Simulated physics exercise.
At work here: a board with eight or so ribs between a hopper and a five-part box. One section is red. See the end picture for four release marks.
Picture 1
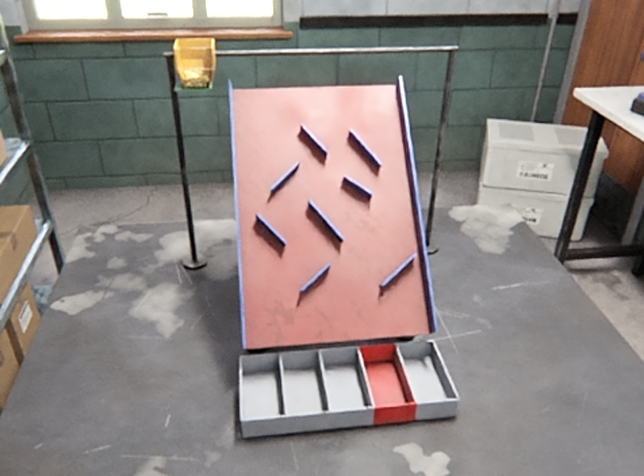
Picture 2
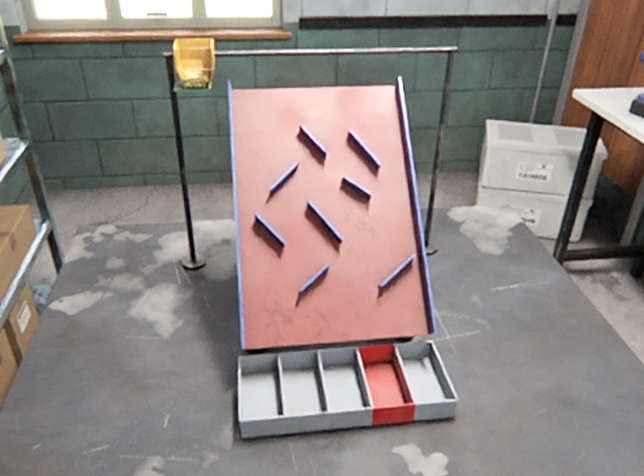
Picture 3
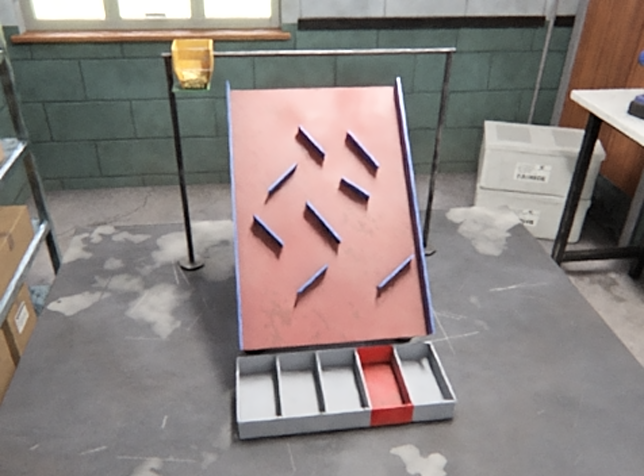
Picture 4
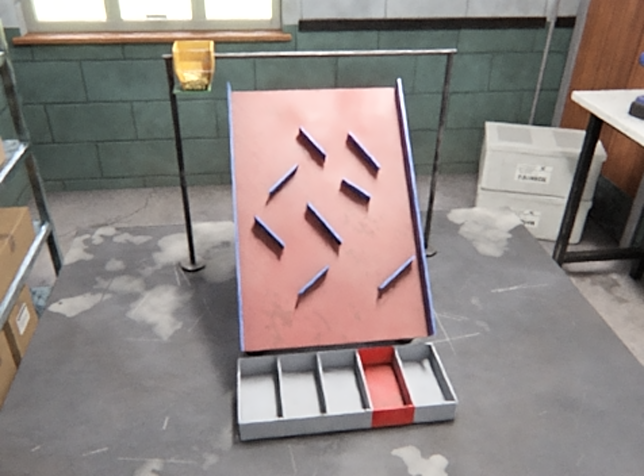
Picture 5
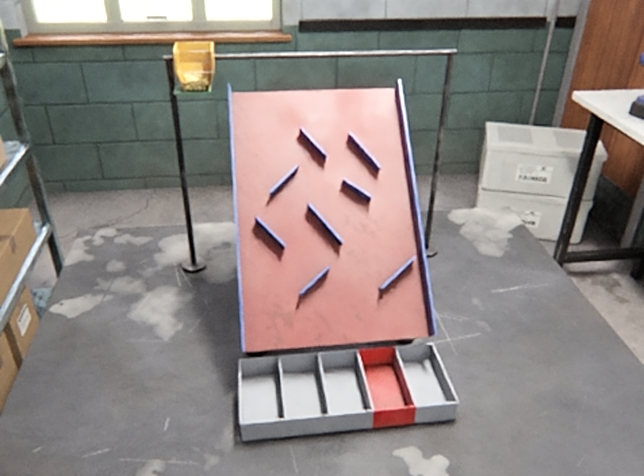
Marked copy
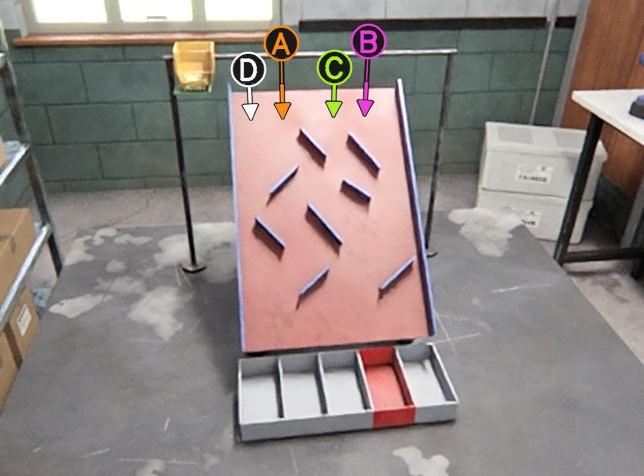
At first, a tilted reddish board with eight short blue ribs stands on a grey floor, a yellowish hopper at its upper left and a five-part box below, its fourth section from the left red. The view shifts very slightly, while the board, hopper and box show no visible change.
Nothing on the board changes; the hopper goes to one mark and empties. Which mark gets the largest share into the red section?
C.
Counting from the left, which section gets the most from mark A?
The first.
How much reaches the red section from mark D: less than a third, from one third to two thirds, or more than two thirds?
Less than a third.
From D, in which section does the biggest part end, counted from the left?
The first.
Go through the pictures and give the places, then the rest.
The first picture shows hopper near (198, 76), soya beans, door shut.
The second picture shows ribs (301, 124) to (327, 153), (350, 130) to (381, 165), (270, 189) to (298, 162).
The third picture shows ribs (342, 177) to (371, 195), (254, 214) to (283, 244), (307, 201) to (341, 240).
The fourth picture shows ribs (299, 293) to (329, 266), (381, 287) to (415, 256).
The fifth picture shows red section near (394, 416), number 4 of 5 from the left.
On the marked copy, mark A meets the board at (282, 112); mark B meets the board at (364, 110); mark C meets the board at (333, 111); mark D meets the board at (250, 114).
If A is chosen, only a few in the red section, all but a few in other sections, only a few outside the box.
If B is chosen, only a few in the red section, all but a few in other sections.
If C is chosen, close to a third in the red section, close to two thirds in other sections.
If D is chosen, none at all in the red section, all but a few in other sections, only a few outside the box.
